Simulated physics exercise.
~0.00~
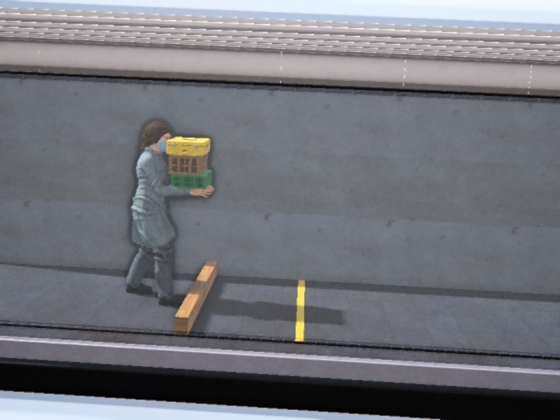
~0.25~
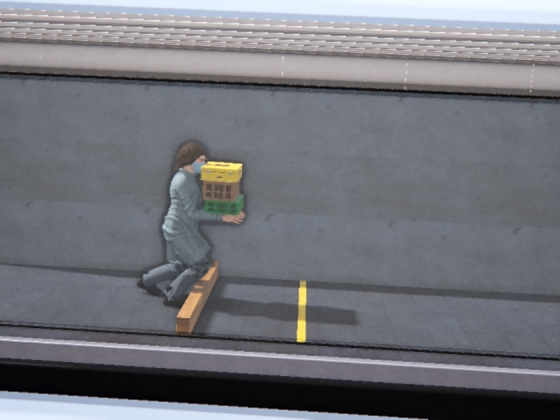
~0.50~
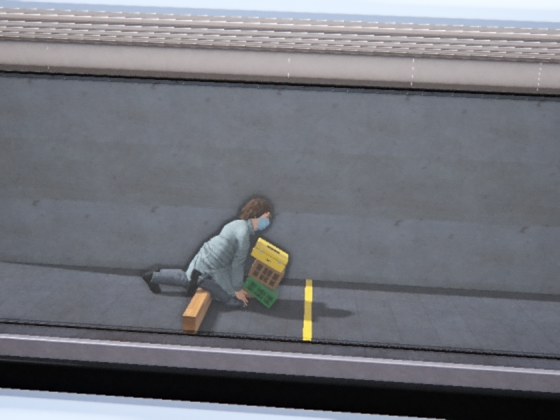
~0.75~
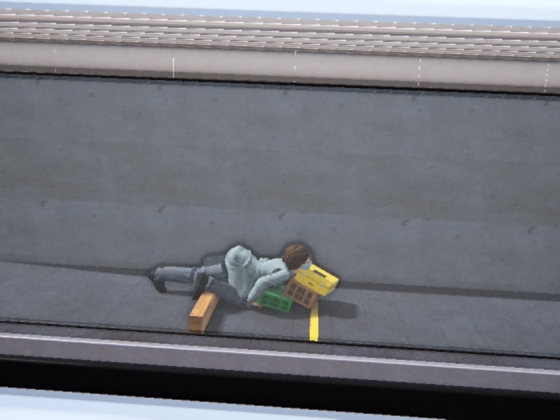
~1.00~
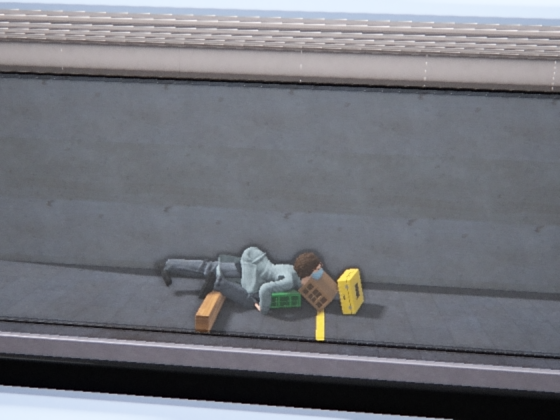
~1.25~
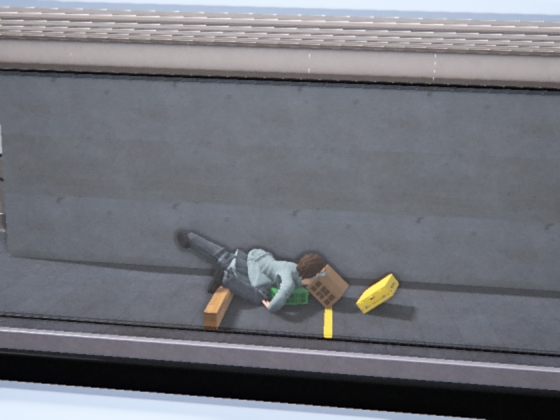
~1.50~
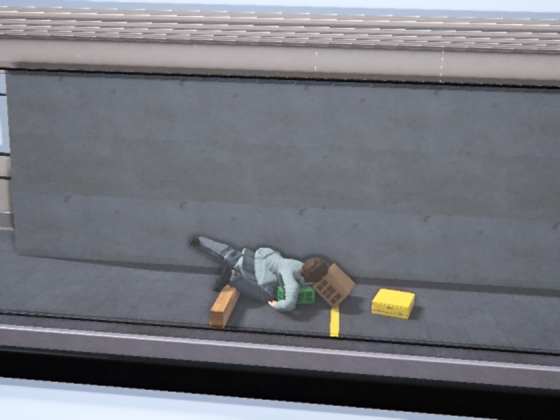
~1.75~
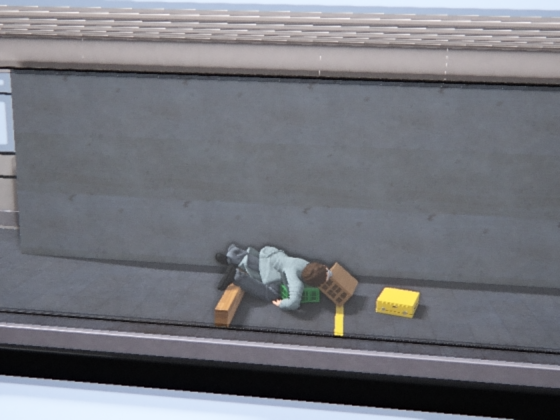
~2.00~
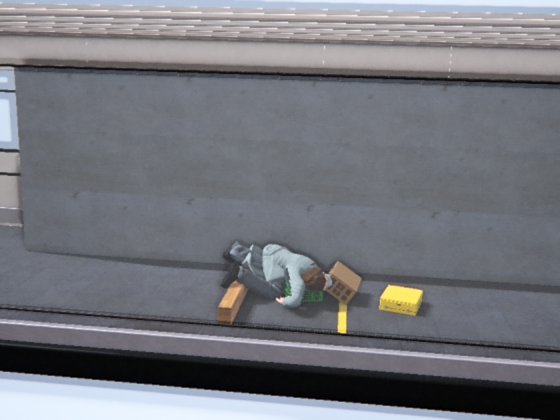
A porter in a pale grey-green coat and a face mask, seen from the side in a grey-walled metro car, carries a yellow toolbox, a brown crate and a green crate stacked on both forearms. An orange-brown rail lies at the feet, with a yellow line farther right. The porter tips forward over the rail, knees buckling, and pitches down to the right with the boxes. The stack spreads across the floor, and the yellow toolbox tumbles over beyond the line. The legs fold in as the porter lies slumped, head and green crate short of the line, the brown crate leaning beside the head.
